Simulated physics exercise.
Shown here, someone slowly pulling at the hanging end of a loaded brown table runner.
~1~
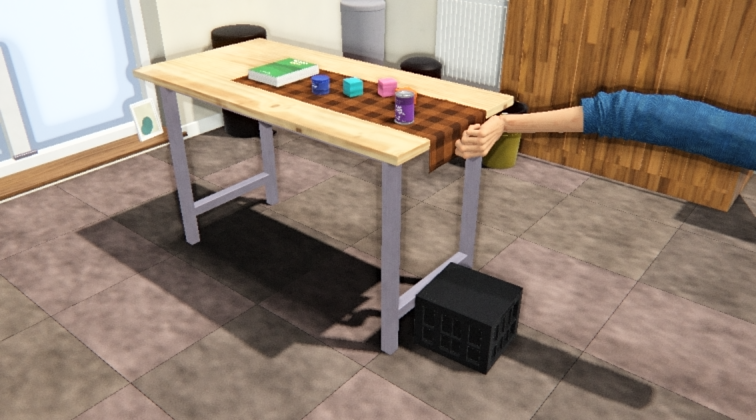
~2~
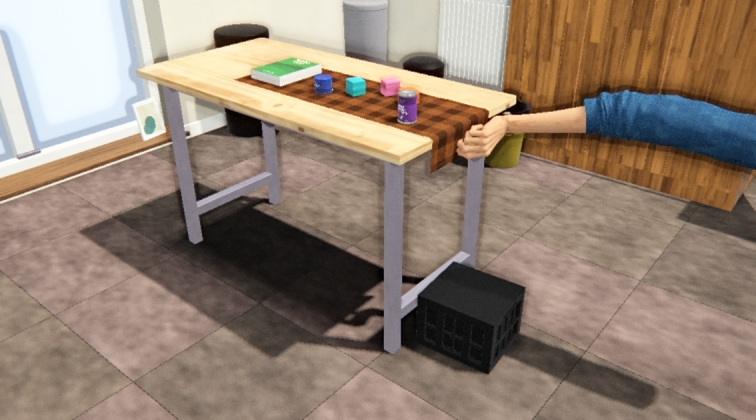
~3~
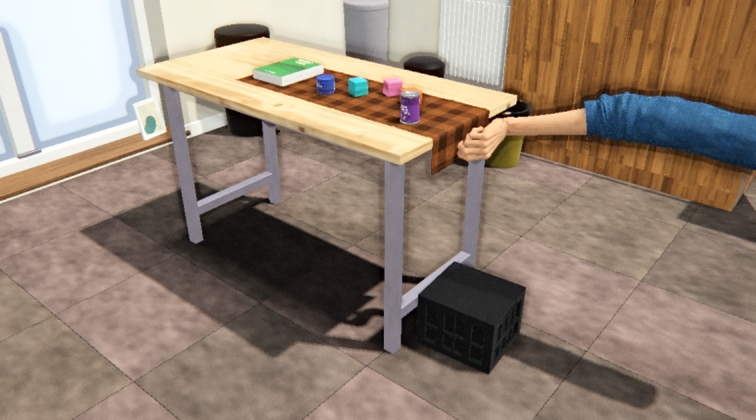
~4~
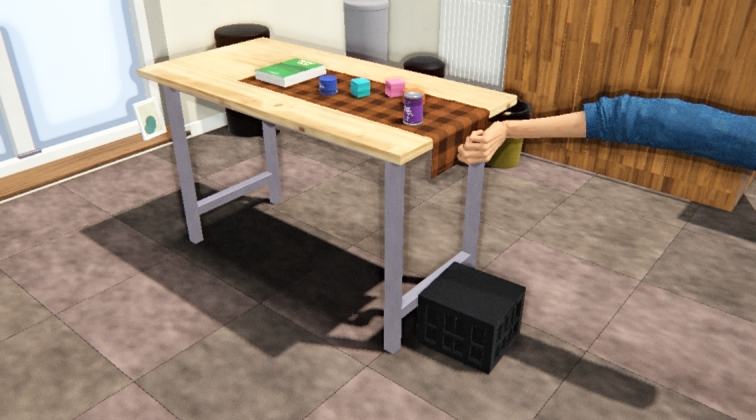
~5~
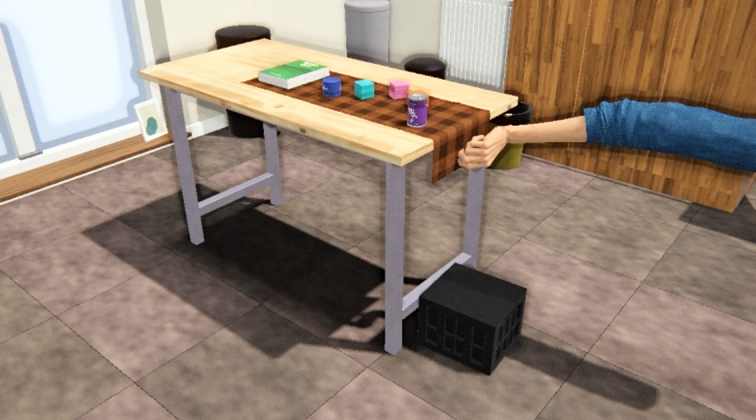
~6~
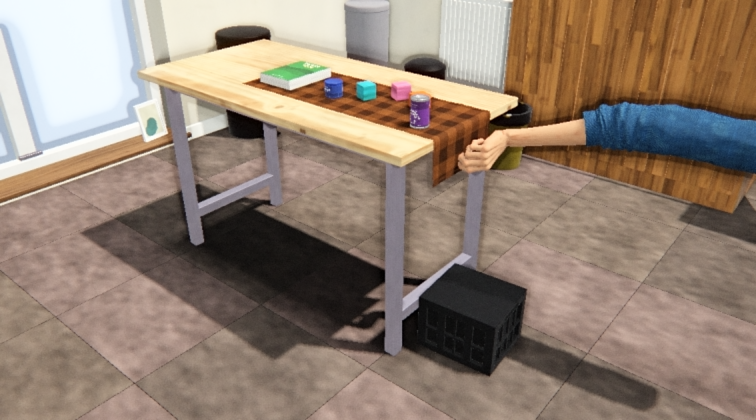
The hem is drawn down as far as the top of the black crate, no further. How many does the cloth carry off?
The count of fallen things is four.
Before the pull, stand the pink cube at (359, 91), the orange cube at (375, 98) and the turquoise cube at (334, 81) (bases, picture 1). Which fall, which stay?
The pink cube falls; the orange cube goes over; the turquoise cube stays on.
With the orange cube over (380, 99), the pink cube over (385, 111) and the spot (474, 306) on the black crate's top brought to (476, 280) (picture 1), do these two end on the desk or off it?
The orange cube is carried off, the pink cube goes over.
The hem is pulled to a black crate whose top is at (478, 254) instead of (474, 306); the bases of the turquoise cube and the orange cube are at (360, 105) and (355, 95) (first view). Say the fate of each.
The turquoise cube does not fall, the orange cube survives.
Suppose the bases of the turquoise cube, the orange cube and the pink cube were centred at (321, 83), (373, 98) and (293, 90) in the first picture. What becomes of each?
The turquoise cube does not fall, the orange cube falls, the pink cube does not fall.
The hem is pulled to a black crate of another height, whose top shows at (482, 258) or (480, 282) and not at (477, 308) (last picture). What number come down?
Then 2 and 3.
A little later, hem near (459, 239); purple can and orange cube gone.
Next, hem near (457, 277); purple can, orange cube, pink cube and turquoise cube gone.
When it is over, hem on the crate; purple can, orange cube, pink cube and turquoise cube gone. It carries off four.
